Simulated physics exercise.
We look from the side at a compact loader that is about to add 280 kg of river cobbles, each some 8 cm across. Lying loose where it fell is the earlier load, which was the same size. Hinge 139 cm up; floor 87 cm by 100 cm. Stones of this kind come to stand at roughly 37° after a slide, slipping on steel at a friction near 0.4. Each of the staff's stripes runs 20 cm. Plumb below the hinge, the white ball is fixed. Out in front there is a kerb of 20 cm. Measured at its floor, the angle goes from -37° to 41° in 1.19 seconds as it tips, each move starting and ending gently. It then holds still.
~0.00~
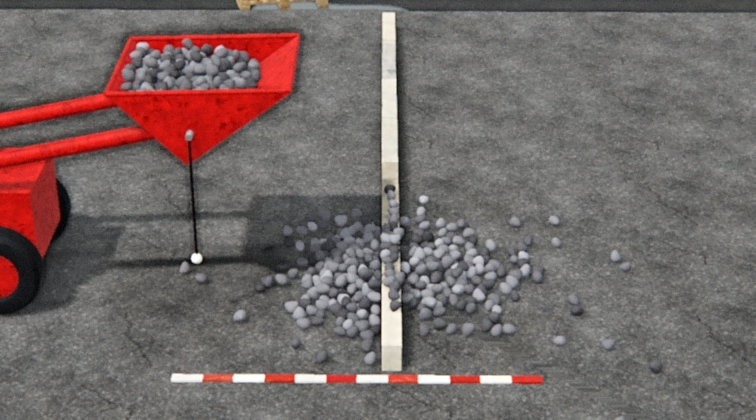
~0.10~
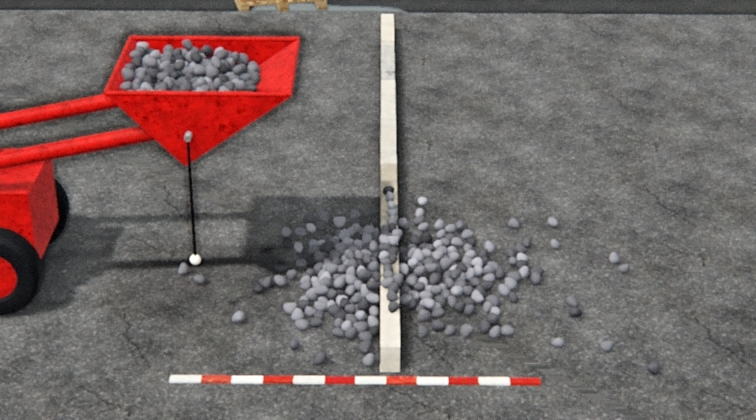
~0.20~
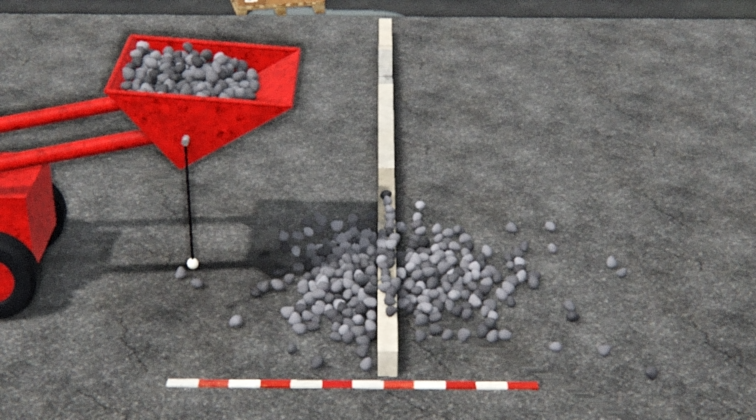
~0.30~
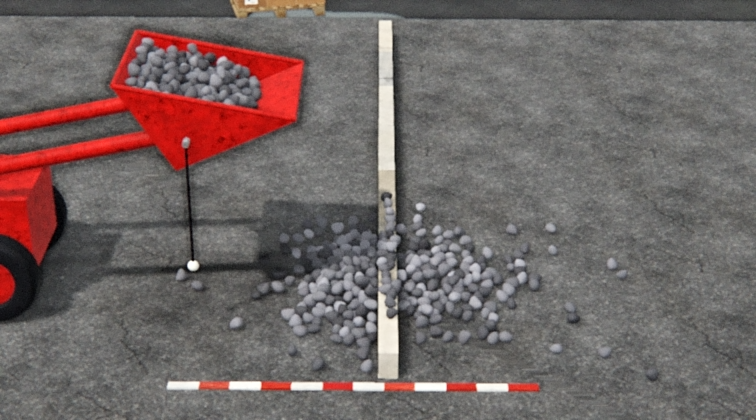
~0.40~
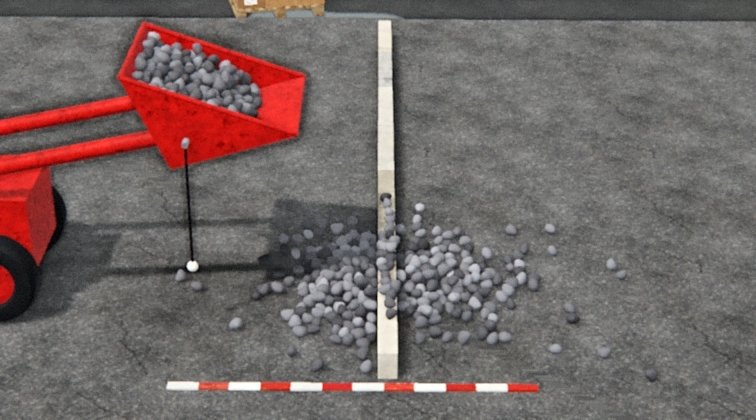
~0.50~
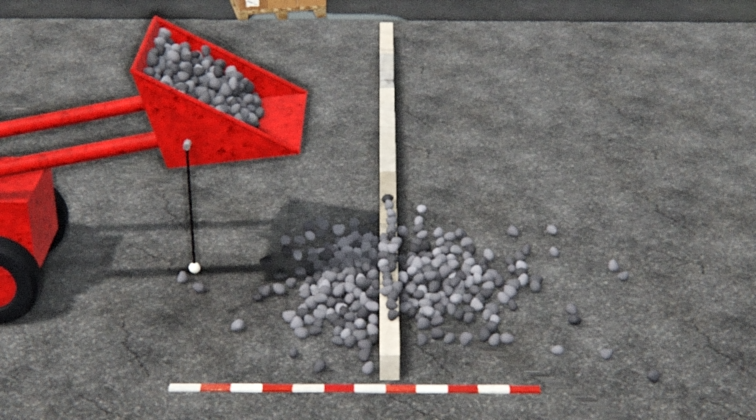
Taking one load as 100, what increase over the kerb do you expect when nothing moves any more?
3 out of 100.
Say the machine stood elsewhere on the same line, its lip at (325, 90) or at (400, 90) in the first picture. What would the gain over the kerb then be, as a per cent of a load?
Some 15 percent, and then 100 percent.
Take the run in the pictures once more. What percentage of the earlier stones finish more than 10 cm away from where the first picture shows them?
I'd say roughly 5 per cent of them.
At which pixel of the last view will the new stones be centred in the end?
Centre: Approx. (325, 275).
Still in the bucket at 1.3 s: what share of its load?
About 50 percent.
After 0.9 s the floor is at 29°; in per cent of one load, 100 in the bucket, 59 on this side of the kerb, 41 over the kerb; the foremost stones are at (600, 316).
After 1.3 s the floor is at 41°; in per cent of one load, 48 in the bucket, 111 on this side of the kerb, 41 over the kerb; the foremost stones are at (600, 316).
After 1.6 s the floor is at 41°; in per cent of one load, 5 in the bucket, 155 on this side of the kerb, 41 over the kerb; the foremost stones are at (600, 316).
After 4.2 s the floor is at 41°; in per cent of one load, 0 in the bucket, 157 on this side of the kerb, 43 over the kerb; the foremost stones are at (600, 316). Net gain over the kerb, 3.
